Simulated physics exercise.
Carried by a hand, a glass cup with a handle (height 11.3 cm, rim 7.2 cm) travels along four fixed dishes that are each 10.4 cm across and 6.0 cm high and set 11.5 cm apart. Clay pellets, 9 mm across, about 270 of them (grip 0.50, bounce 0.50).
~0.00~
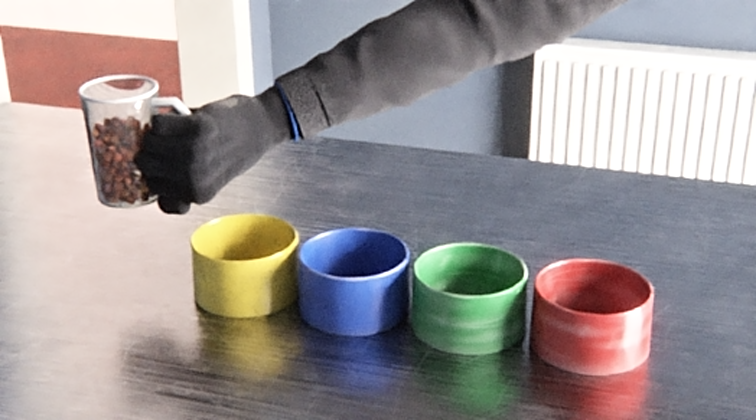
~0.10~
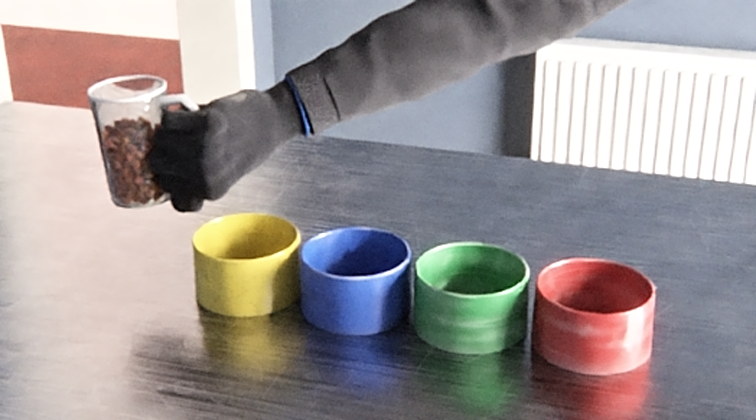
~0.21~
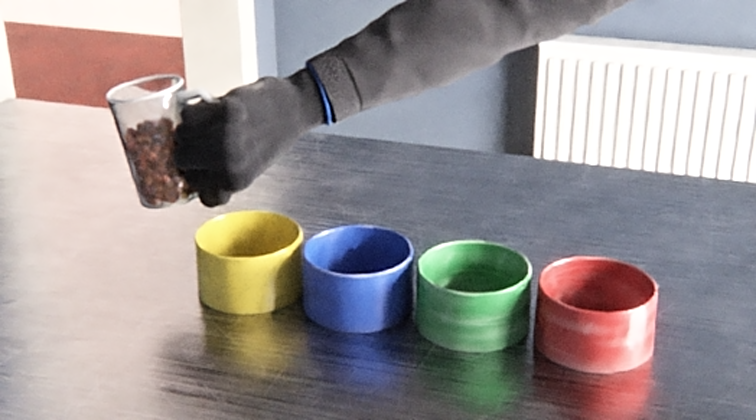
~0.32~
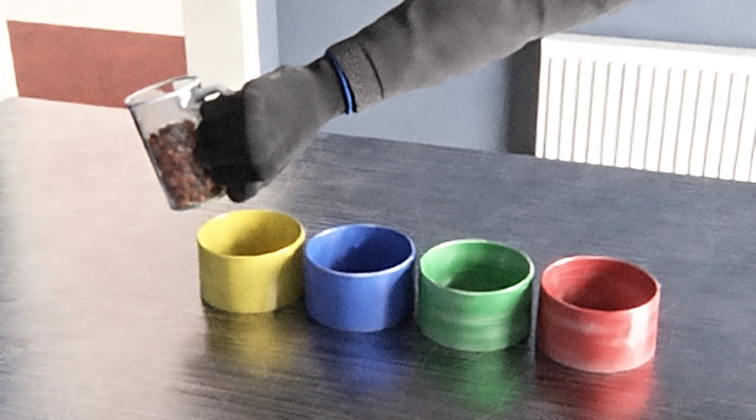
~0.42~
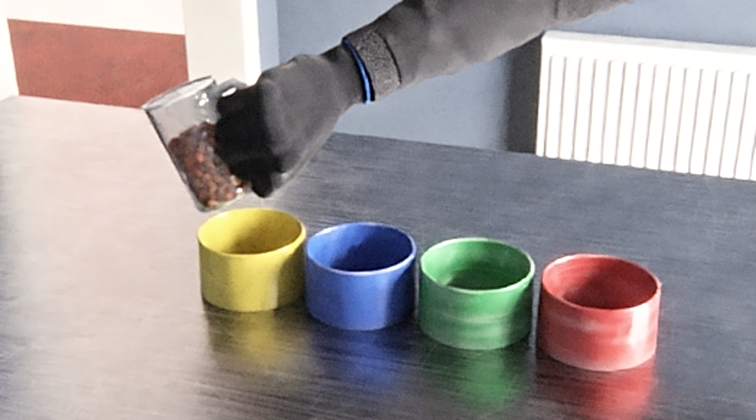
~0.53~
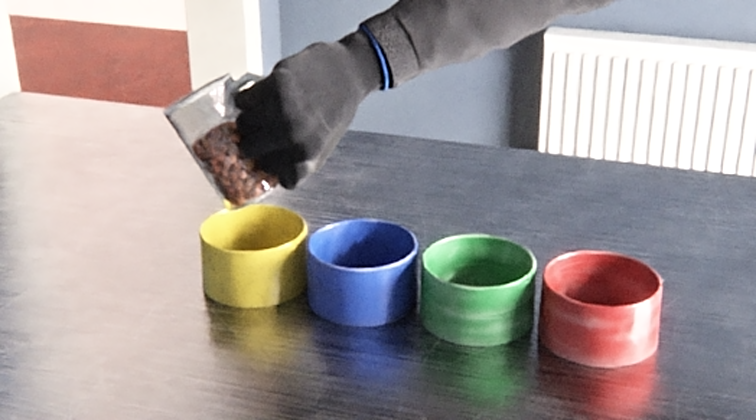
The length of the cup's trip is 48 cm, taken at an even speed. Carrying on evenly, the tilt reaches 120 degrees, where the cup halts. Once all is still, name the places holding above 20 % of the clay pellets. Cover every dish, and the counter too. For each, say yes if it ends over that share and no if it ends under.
At the end, red dish: Share not greater than a fifth; blue dish: Share not greater than a fifth; green dish: Share greater than a fifth; yellow dish: Share not greater than a fifth; counter: Share not greater than a fifth.
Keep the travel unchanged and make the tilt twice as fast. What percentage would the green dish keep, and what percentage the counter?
I'd say green ends at 0 while the counter ends at 10.
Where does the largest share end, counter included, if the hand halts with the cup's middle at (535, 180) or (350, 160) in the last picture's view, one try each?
The biggest share goes to green first, then to yellow.
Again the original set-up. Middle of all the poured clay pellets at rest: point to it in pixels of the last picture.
My guess is close to (488, 303).
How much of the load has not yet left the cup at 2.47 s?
Somewhere near 0 per cent.
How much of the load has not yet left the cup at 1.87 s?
Somewhere close to 75 percent.
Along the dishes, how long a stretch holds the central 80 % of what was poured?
The stretch is around 11 cm long.
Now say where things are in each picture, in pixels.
Cup at (125, 143), tilt 0 degrees, lip at (86, 85), moved 0.0 cm; middle of the pieces at (127, 162); yellow dish at (244, 238); blue dish at (354, 253); green dish at (470, 269); red dish at (593, 287), in the first frame.
Cup at (136, 143), tilt 3 degrees, lip at (94, 87), moved 1.0 cm; middle of the pieces at (139, 162), in the second frame.
Cup at (159, 143), tilt 10 degrees, lip at (113, 91), moved 3.3 cm; middle of the pieces at (164, 162), in the third frame.
Cup at (182, 144), tilt 16 degrees, lip at (132, 97), moved 5.6 cm; middle of the pieces at (189, 164), in the fourth frame.
Cup at (204, 145), tilt 23 degrees, lip at (149, 103), moved 7.9 cm; middle of the pieces at (213, 164), in the fifth frame.
Cup at (227, 144), tilt 30 degrees, lip at (169, 108), moved 10.2 cm; middle of the pieces at (238, 163); yellow dish at (253, 228); blue dish at (362, 244); green dish at (479, 261); red dish at (602, 279). Its pace works out near 65 degrees a second; the hand travels 22 cm a second, in the sixth frame.
After 1.33 s, tilt 82 degrees; cup holds 100 %.
Then, at 1.87 s, tilt 117 degrees; cup holds 75 %, green 20 %.
Then, at 2.47 s, tilt 120 degrees; cup holds 0 %, red 10 %, green 80 %.
In the end, at 2.9 s, red 10 %, blue 0 %, green 80 %, yellow 0 %, counter 5 %.
